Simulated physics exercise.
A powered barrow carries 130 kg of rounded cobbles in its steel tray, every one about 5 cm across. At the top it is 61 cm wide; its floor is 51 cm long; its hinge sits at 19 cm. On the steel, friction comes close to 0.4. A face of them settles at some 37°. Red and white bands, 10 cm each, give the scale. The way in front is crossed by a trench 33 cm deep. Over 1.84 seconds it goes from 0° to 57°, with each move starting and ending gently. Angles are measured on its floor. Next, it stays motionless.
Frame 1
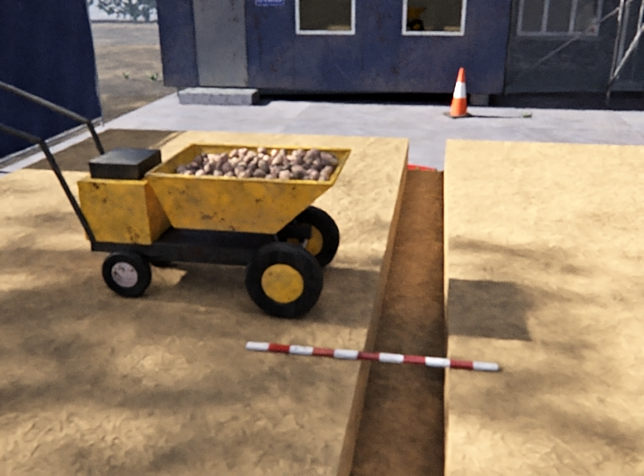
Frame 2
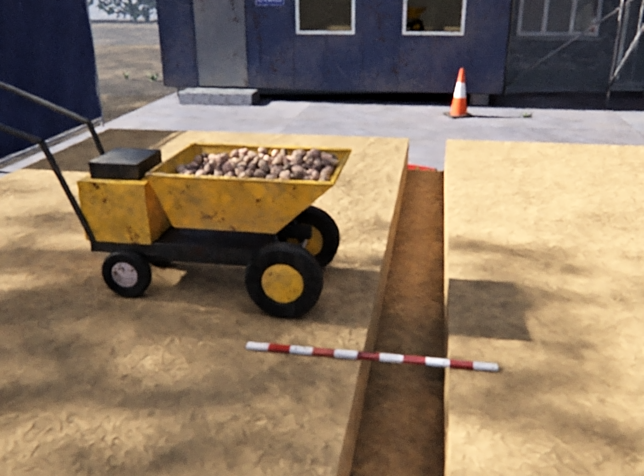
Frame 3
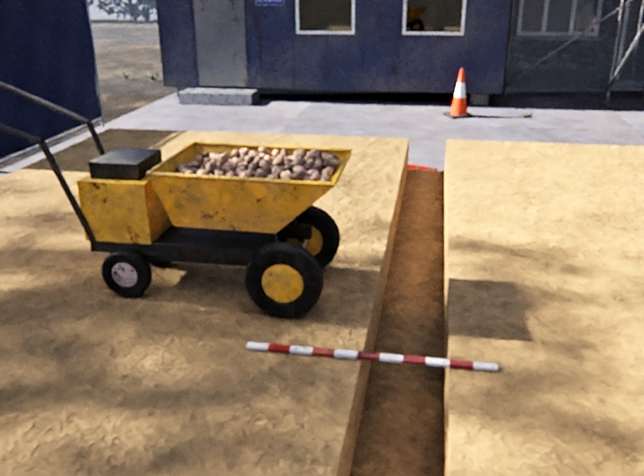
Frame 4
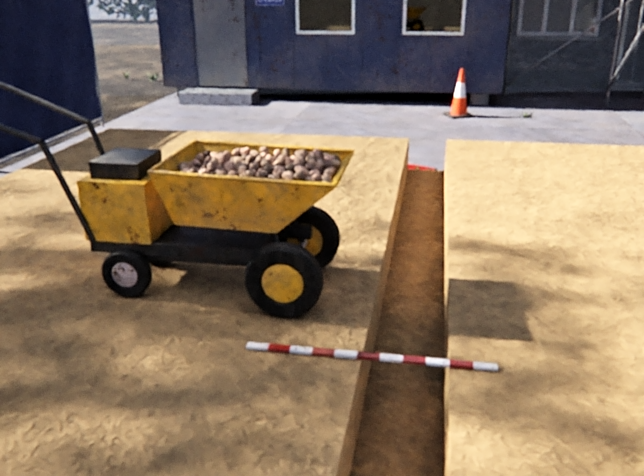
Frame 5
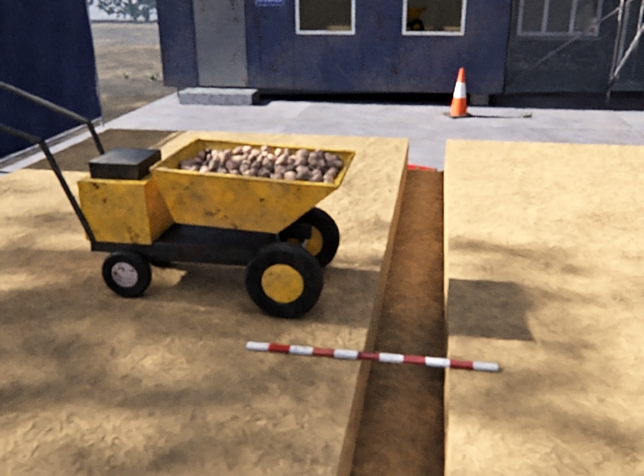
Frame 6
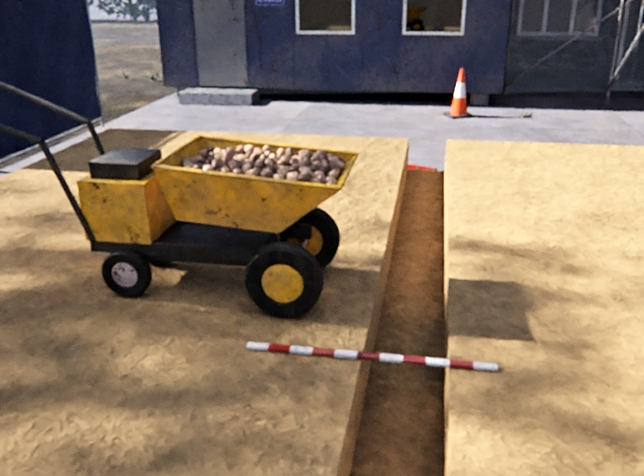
The yellow tray of a small barrow, heaped with rounded stones, stayed still at first, then tilted very slightly forward to the right, while the barrow stood unmoving beside a narrow trench.
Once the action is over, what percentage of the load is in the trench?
About 83 in every hundred.
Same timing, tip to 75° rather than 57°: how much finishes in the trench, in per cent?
About 85 per cent would end up in the trench.
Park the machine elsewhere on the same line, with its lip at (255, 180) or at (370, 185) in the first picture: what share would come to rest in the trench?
About 65 per cent from the first spot, about 40 from the second.
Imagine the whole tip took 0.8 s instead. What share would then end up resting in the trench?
It would be near 70 per cent.
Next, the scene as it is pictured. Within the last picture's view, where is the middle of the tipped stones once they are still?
At about pixel (424, 338) in the last view.
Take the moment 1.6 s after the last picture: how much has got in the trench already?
About 25 per cent by then.
Then, 1.1 s after the last picture the floor is at 48°, 100 % in the tray; the foremost stones are at (398, 228).
Then, 1.6 s after the last picture the floor is at 57°, 72 % in the tray, 25 % in the trench, 3 % past the trench; the foremost stones are at (466, 298).
Then, 2.0 s after the last picture the floor is at 57°, 45 % in the tray, 40 % in the trench, 15 % past the trench; the foremost stones are at (536, 303).
Then, 3.9 s after the last picture the floor is at 57°, 0 % in the tray, 83 % in the trench, 17 % past the trench; the foremost stones are at (592, 308).
